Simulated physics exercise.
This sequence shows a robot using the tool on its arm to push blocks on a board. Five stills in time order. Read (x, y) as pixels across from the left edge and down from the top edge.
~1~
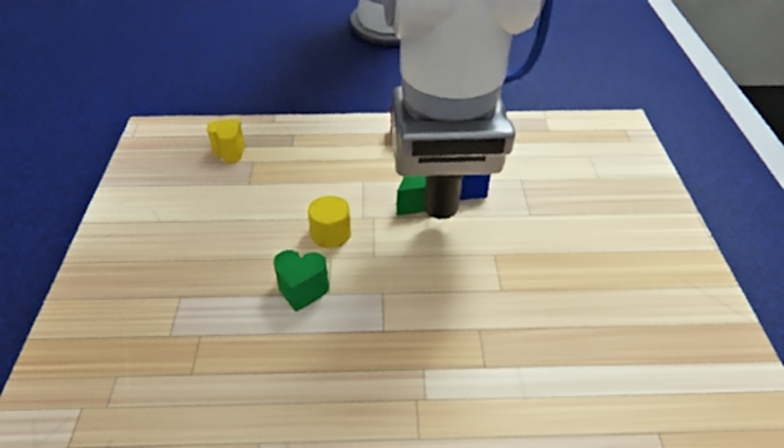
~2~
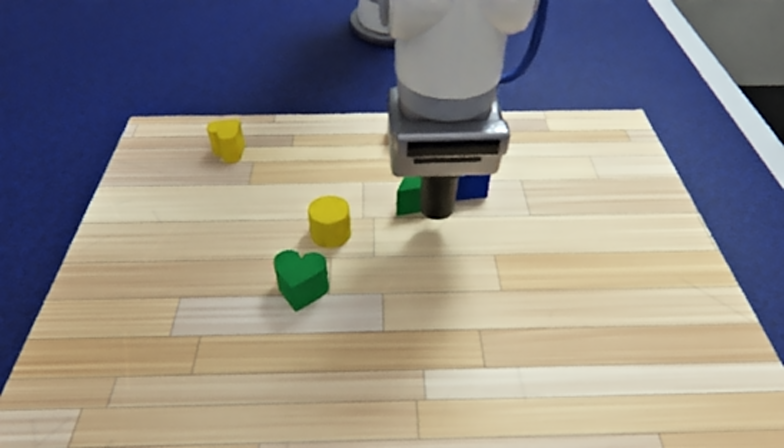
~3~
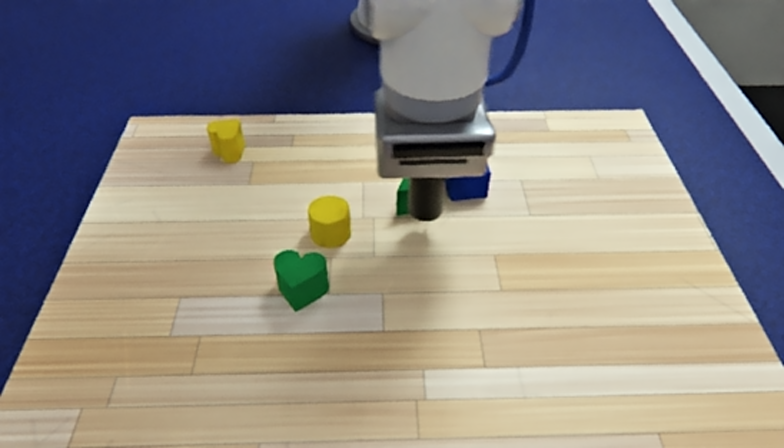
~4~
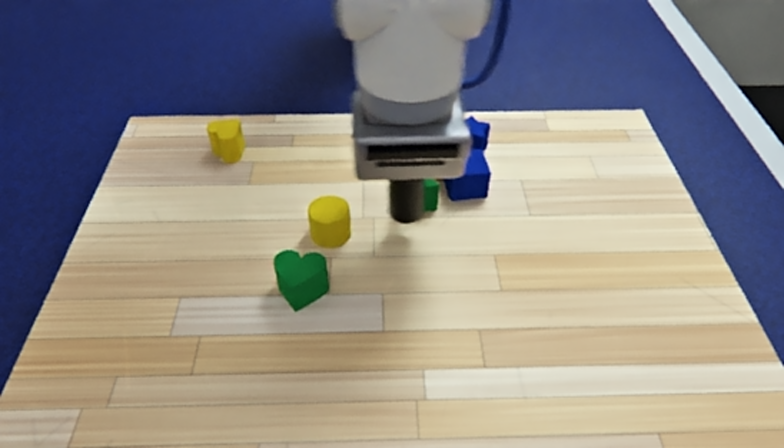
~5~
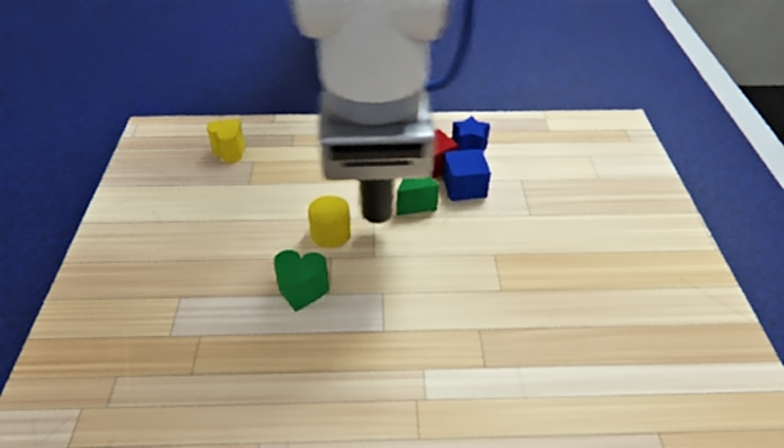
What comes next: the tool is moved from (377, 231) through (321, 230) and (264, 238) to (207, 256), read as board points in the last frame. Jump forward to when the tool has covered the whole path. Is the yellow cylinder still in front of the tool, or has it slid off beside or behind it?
The block sits ahead of the tool.
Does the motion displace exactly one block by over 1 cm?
Yes - that is the case.
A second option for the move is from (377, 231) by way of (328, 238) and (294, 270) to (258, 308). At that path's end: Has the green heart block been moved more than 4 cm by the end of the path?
Answer: No.
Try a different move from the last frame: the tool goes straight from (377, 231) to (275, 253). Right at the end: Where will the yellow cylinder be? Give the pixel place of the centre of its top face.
I think it will end close to (249, 207).
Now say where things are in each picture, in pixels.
The first frame shows tool's lower end (441, 209); yellow cylinder (329, 208); green triangular piece (416, 179).
The second frame shows tool (437, 210); blocks still.
The third frame shows tool (425, 211); blocks still.
The fourth frame shows tool (405, 213); blocks still.
The fifth frame shows tool (377, 213); yellow cylinder (329, 208); green triangular piece (416, 179).
The first path, step by step. One third of the way, tool (317, 211); yellow cylinder (277, 211).
Two thirds of the way, tool (259, 220); yellow cylinder (217, 220).
At the end, tool (201, 238); yellow cylinder (158, 233); green triangular piece still.
